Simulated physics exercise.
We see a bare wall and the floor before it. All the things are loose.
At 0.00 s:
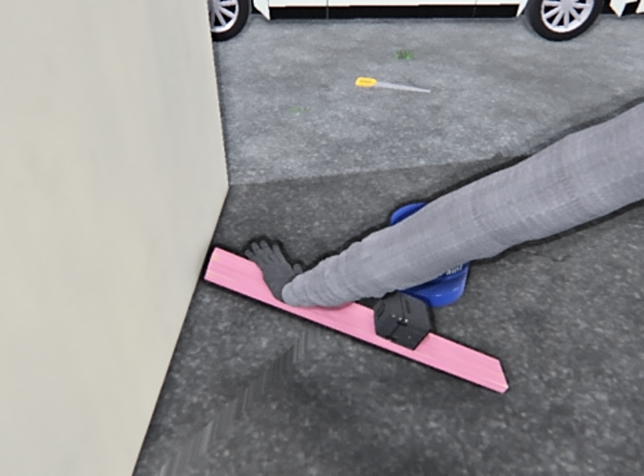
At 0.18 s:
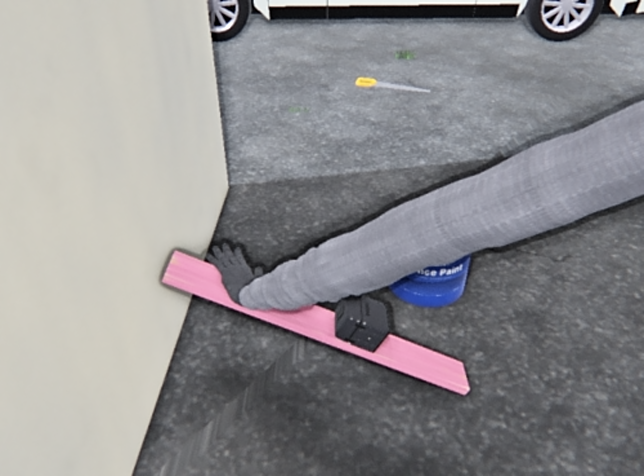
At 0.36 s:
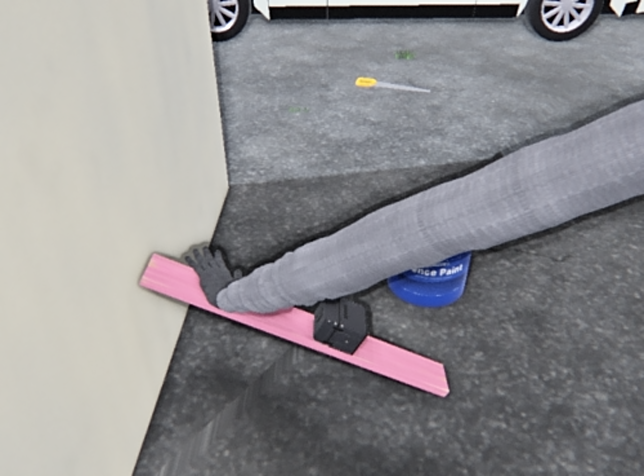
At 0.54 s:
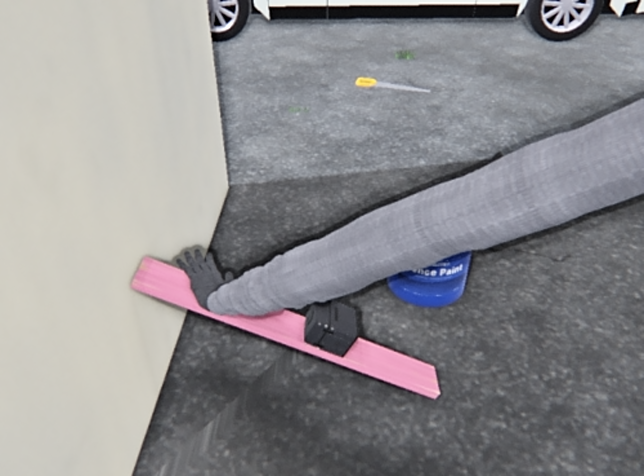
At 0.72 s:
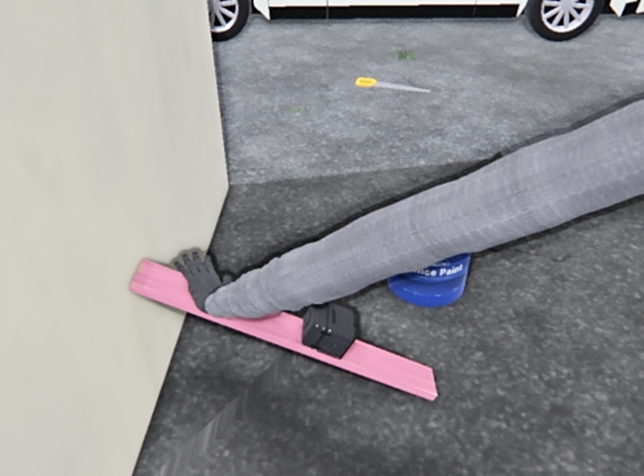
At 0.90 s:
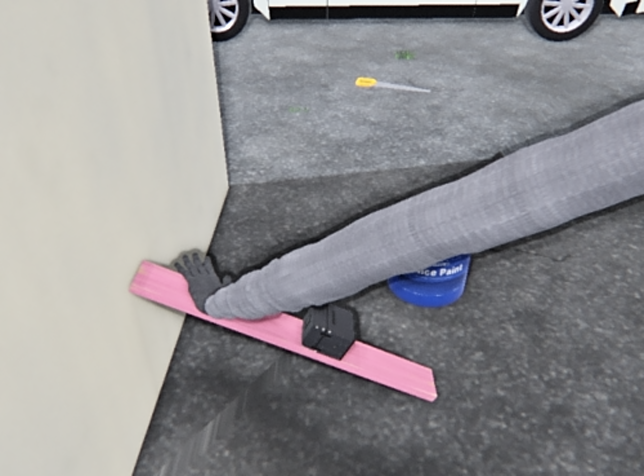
At the start, a gloved hand on a long grey-sleeved arm rests on a pink plank lying slantwise beside a pale wall, with a dark block on it. The hand and plank slide left together, uncovering more of a blue container behind the arm, then slow and stay nearly still with the plank's left end overlapping the wall.
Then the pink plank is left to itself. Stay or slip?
As it turns out, it slides down.
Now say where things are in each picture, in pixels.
Not yet at the wall; pink plank (366, 324), in the first picture.
Not yet at the wall; pink plank (327, 326), in the second picture.
Not yet at the wall; pink plank (306, 329), in the third picture.
Not yet at the wall; pink plank (297, 331), in the fourth picture.
Propped up under the hand; pink plank (295, 333), in the fifth picture.
Propped up under the hand; pink plank (295, 334), in the sixth picture.
After 1.30 s, pink plank leaning 14° more than when let go near (308, 360).
After 1.40 s, pink plank leaning 27° more than when let go near (314, 383).
In the end (2.2 s), moved from the start, pink plank; blue pail unmoved. At the end, from the last picture's camera, pink plank near (314, 384). The plank slips out.
